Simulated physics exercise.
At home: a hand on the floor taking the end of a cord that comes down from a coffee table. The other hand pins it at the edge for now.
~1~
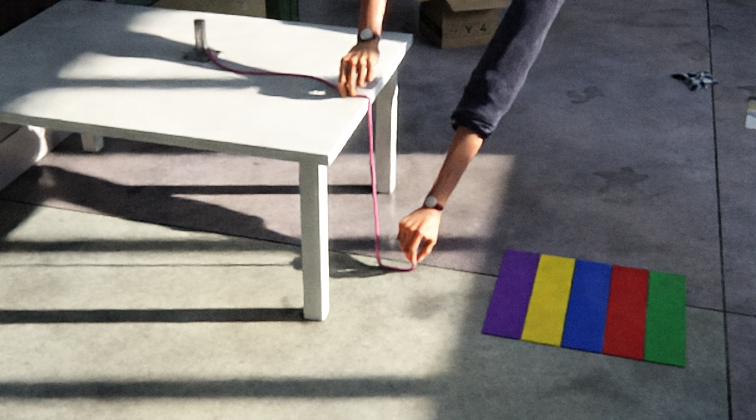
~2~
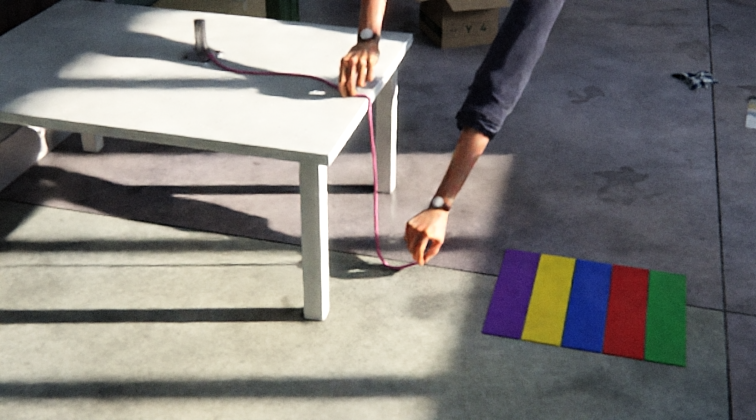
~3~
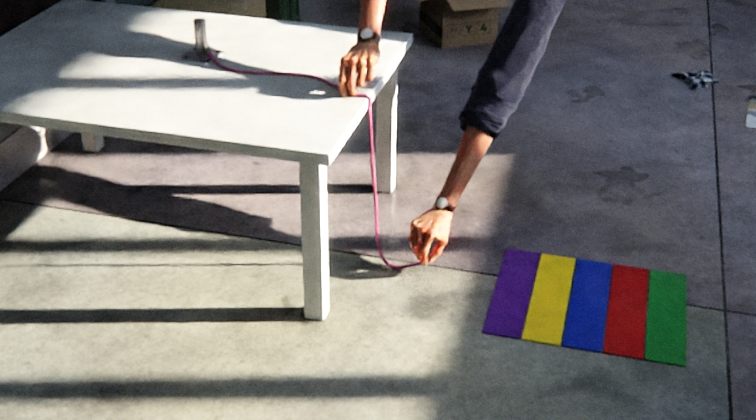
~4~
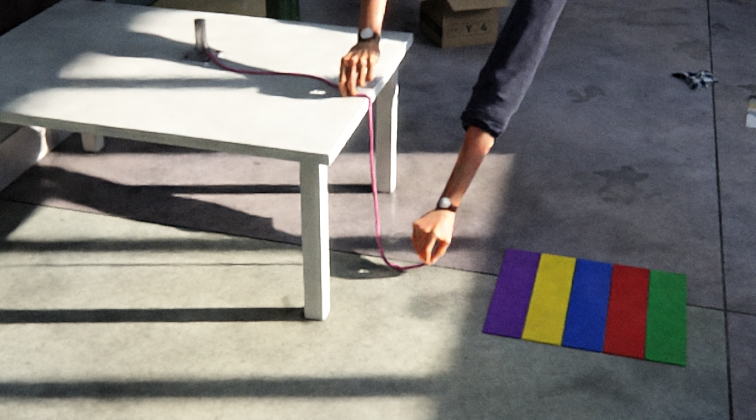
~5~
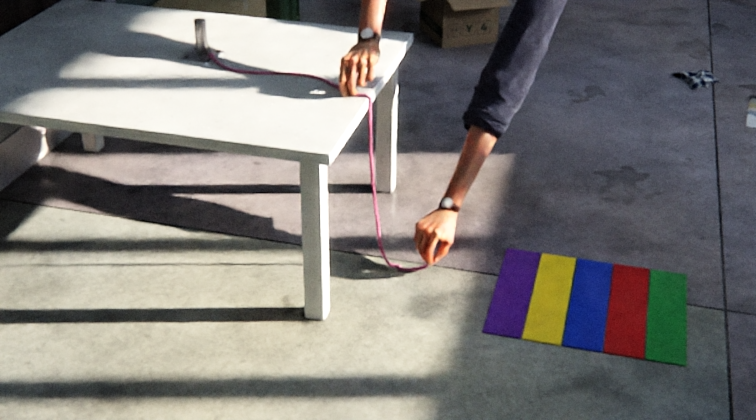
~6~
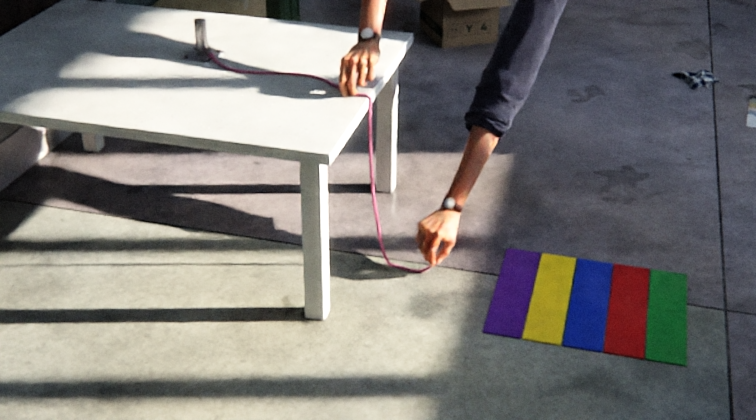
A hand held a pink cord at the edge of a white coffee table while another drew its lower end slightly to the right along the floor, near a mat with five coloured stripes.
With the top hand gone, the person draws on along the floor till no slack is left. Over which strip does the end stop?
It gets as far as the yellow strip.
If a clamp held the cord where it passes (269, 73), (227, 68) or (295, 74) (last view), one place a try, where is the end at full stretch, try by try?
Near (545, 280), (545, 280) and (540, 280).
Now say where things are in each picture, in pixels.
In the first picture, end (416, 260); purple (505, 319); yellow (544, 326); blue (584, 332); red (624, 339); green (665, 346).
In the second picture, end (423, 261); cord through (222, 66) (285, 74) (338, 89) (371, 133) (376, 198) (380, 254).
In the third picture, end (427, 261).
In the fourth picture, end (430, 261); cord through (222, 66) (286, 74) (338, 88) (370, 132) (375, 197) (382, 254).
In the fifth picture, end (432, 261).
In the sixth picture, end (435, 262); cord through (222, 66) (286, 74) (339, 88) (370, 132) (373, 197) (384, 254).
Soon after, end near (485, 269); short of the strips.
Then, end near (528, 276); over purple.
At full stretch, end near (555, 280); over yellow. The yellow one.
